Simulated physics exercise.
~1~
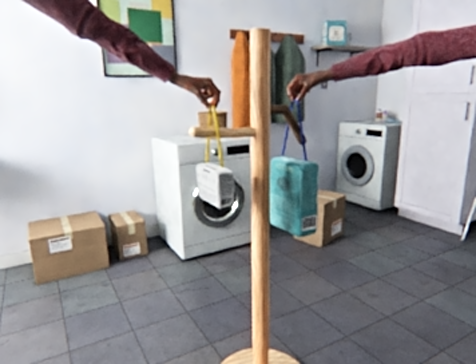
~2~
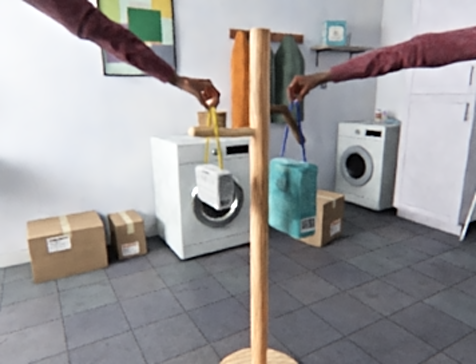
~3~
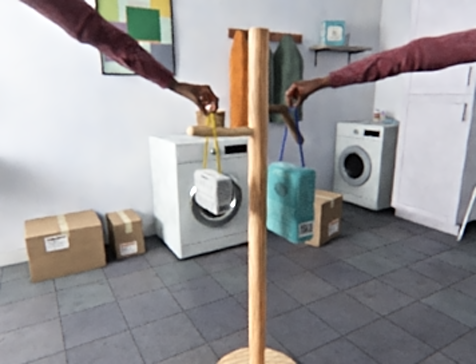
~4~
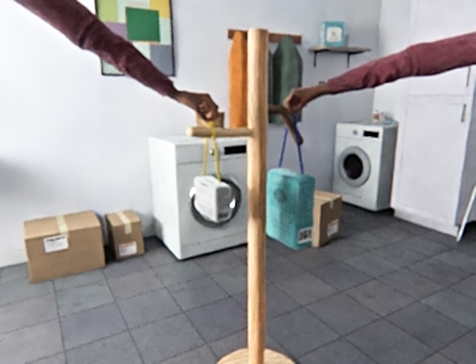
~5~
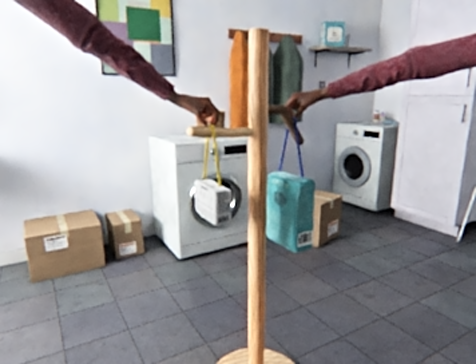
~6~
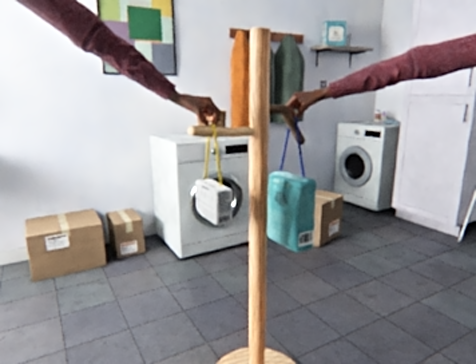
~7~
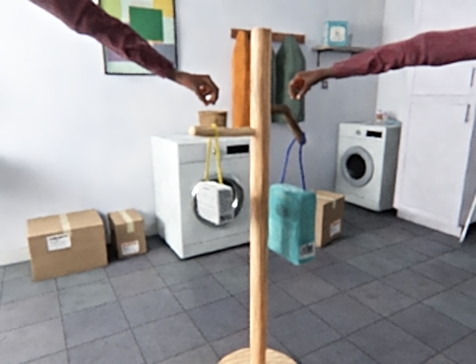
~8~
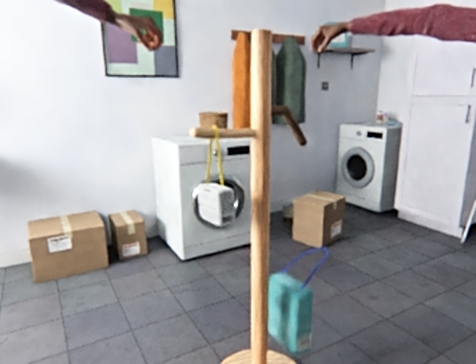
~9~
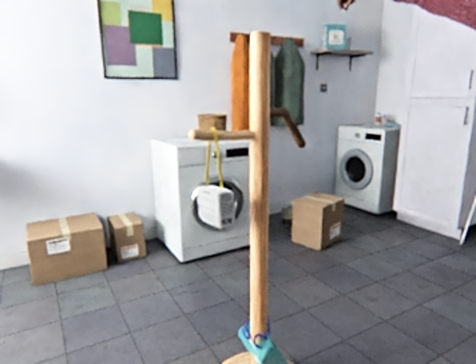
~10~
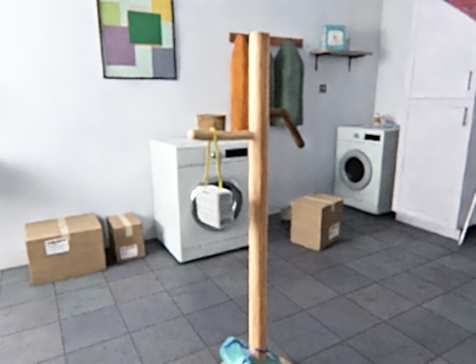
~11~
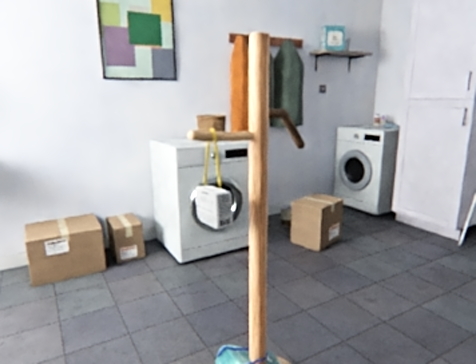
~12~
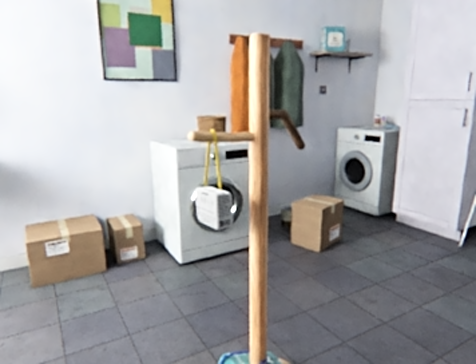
The clip opens on a wooden coat stand in a tiled room with washing machines and cardboard boxes, as two hands hold a white pouch by a yellow loop on the left and a turquoise sack by a blue loop on the right. The hands lower both slightly toward the pegs, then let go and draw back. The white pouch stays hanging from the left peg. The turquoise sack drops, reaches the floor by the stand's base and tips over. It ends lying on its side there, while the white pouch still hangs.
